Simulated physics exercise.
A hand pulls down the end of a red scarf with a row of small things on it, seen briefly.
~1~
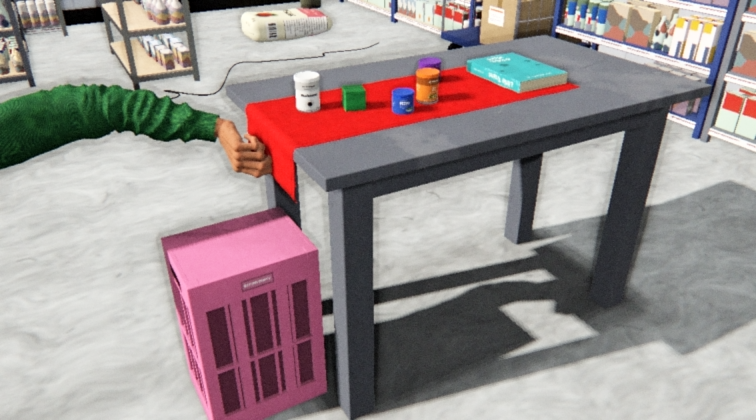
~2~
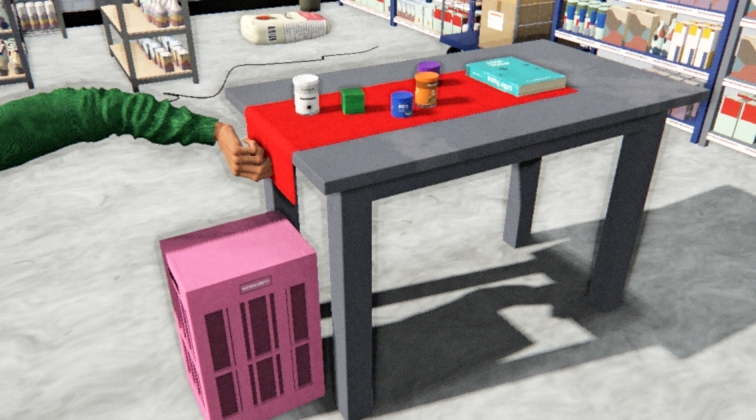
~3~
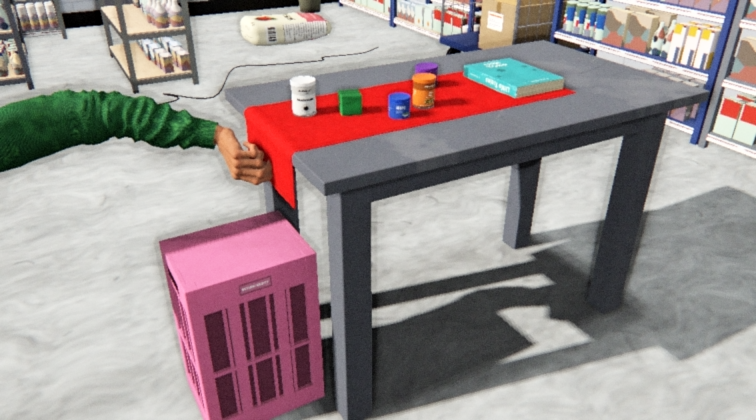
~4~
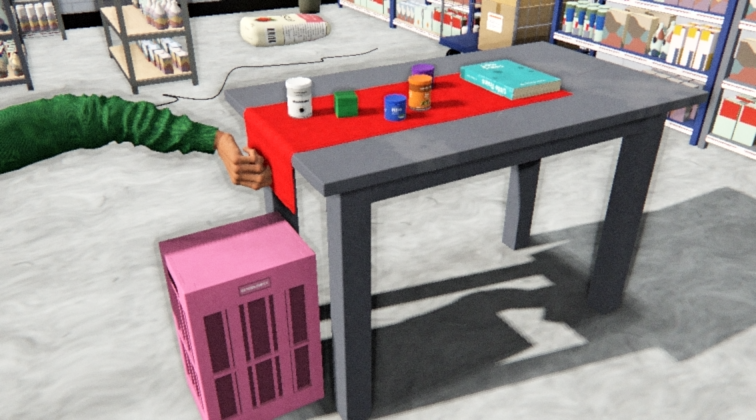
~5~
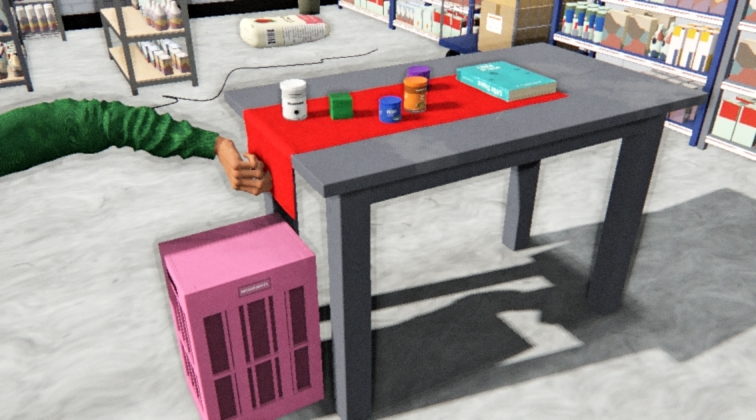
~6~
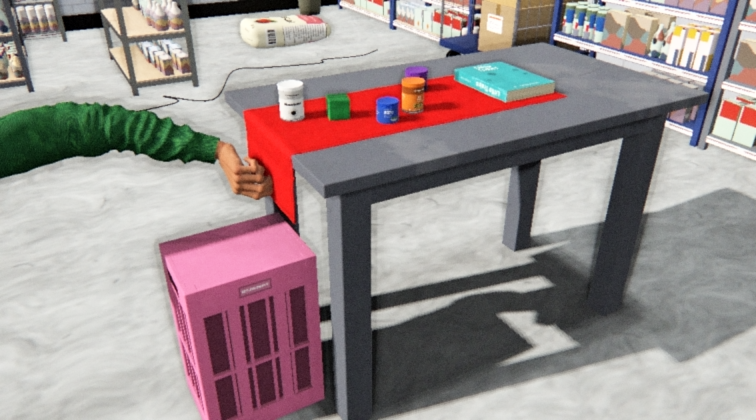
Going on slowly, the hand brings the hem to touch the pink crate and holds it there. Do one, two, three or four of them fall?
It drops one thing over the edge.
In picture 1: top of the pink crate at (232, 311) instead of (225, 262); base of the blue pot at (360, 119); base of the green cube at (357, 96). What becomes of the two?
In the end the blue pot is no longer on top and the green cube is no longer on top.
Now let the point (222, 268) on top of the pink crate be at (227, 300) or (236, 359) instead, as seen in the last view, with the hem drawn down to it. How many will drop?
That would be 2 and 4.
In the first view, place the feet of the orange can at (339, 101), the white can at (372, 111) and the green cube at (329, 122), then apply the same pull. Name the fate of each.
Outcome: Orange can stays aboard, white can stays aboard, green cube falls away.
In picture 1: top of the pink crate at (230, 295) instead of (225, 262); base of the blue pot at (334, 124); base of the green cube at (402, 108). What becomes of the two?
So the blue pot leaves, and the green cube stays there.
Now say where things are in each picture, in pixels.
The first picture shows hem (296, 202); white can (307, 75); green cube (354, 88); blue pot (403, 91); orange can (428, 71); purple pot (430, 61); top of the crate (225, 262).
The second picture shows hem (296, 205); white can (306, 78).
The third picture shows hem (295, 209); green cube (350, 92).
The fourth picture shows hem (296, 213); blue pot (396, 98); top of the crate (222, 266).
The fifth picture shows hem (296, 219); orange can (416, 80).
The sixth picture shows hem (295, 224); white can (290, 84); green cube (338, 97); blue pot (388, 100); orange can (414, 80); purple pot (417, 69).
Soon after, hem near (272, 210); all still up.
After that, hem near (273, 225); all still up.
And then, hem on the crate; white can gone.
In the end, hem on the crate; white can gone. The answer is one.
